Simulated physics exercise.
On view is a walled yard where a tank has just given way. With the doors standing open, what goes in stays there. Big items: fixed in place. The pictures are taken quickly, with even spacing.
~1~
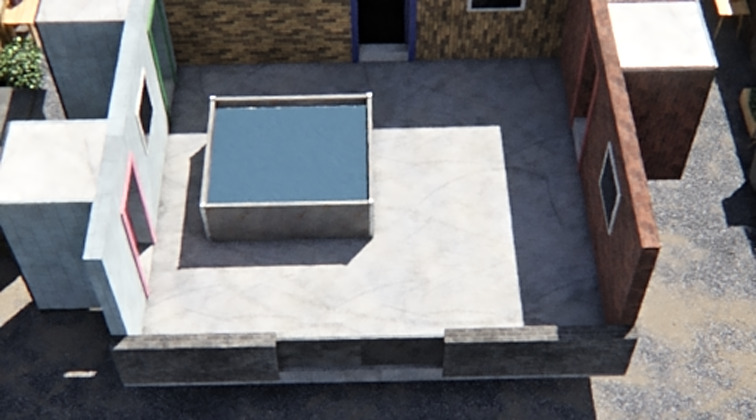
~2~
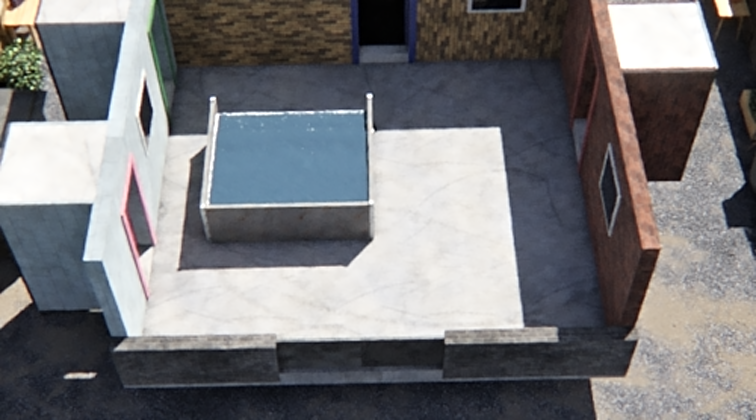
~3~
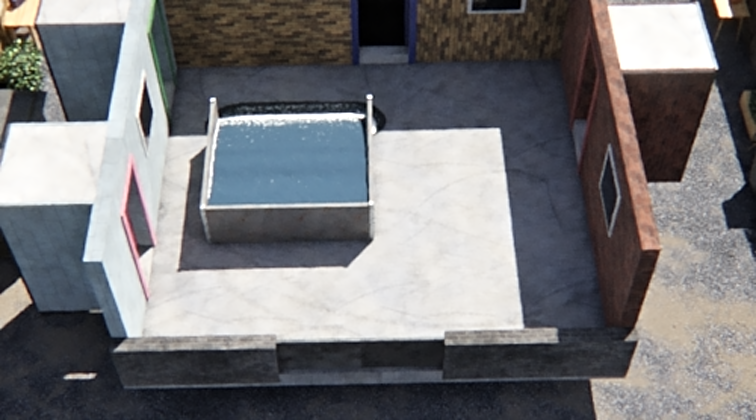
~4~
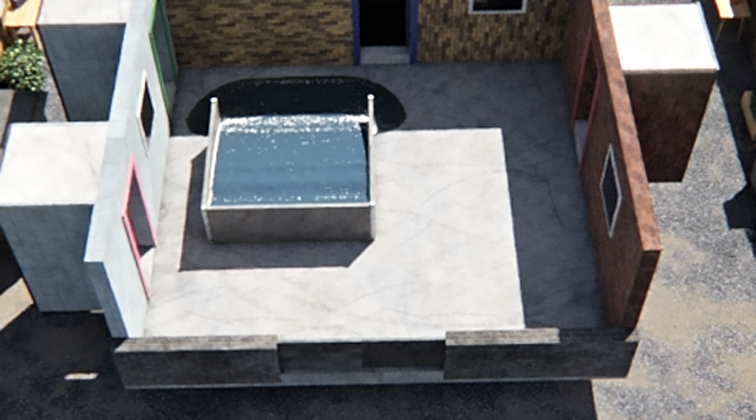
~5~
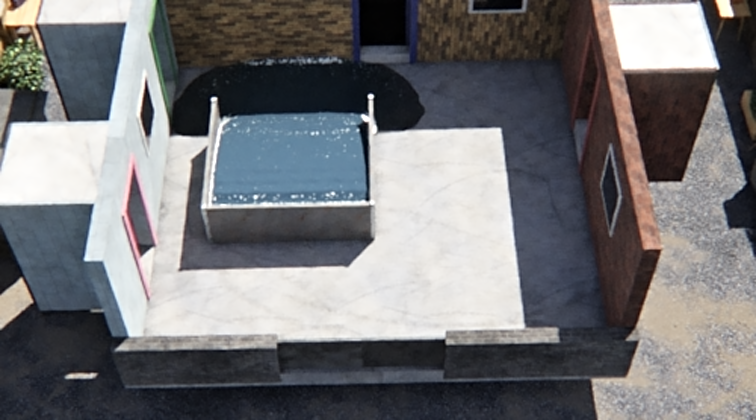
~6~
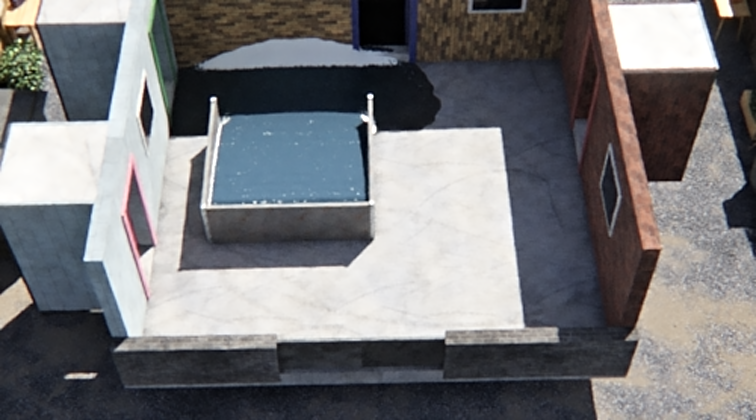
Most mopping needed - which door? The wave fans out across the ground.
Green door.
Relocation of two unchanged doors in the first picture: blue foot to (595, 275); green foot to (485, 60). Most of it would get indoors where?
The pink door, I'd say.
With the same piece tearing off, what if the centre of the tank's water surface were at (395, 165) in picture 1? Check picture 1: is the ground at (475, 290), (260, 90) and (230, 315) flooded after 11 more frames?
In order: Unreached, reached, unreached.
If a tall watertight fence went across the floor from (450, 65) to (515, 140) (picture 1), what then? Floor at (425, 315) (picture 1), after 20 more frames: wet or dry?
There: Free of water.
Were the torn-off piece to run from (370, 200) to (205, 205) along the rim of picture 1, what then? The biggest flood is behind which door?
My answer: The door marked pink.
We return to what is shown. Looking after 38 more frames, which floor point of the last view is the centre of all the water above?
Estimate: (363, 187).
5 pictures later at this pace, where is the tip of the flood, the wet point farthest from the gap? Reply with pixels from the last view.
Farthest reach: (514, 62).
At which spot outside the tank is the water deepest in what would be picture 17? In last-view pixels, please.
That spot is close to (178, 70).
A moment on, water covers 20 % of the floor; blue door some in, green door wet at the sill, nothing in, pink door not reached, red door not reached.
Next, water covers 30 % of the floor; blue door a lot in, green door a lot in, pink door not reached, red door not reached.
Then, water covers 55 % of the floor; blue door a lot in, green door a lot in, pink door wet at the sill, nothing in, red door wet at the sill, nothing in.
Later, water covers 90 % of the floor; blue door a lot in, green door a lot in, pink door a trickle in, red door wet at the sill, nothing in.
In the end, water covers 100 % of the floor; blue door a lot in, green door a lot in, pink door some in, red door wet at the sill, nothing in; the green door has let in the most.
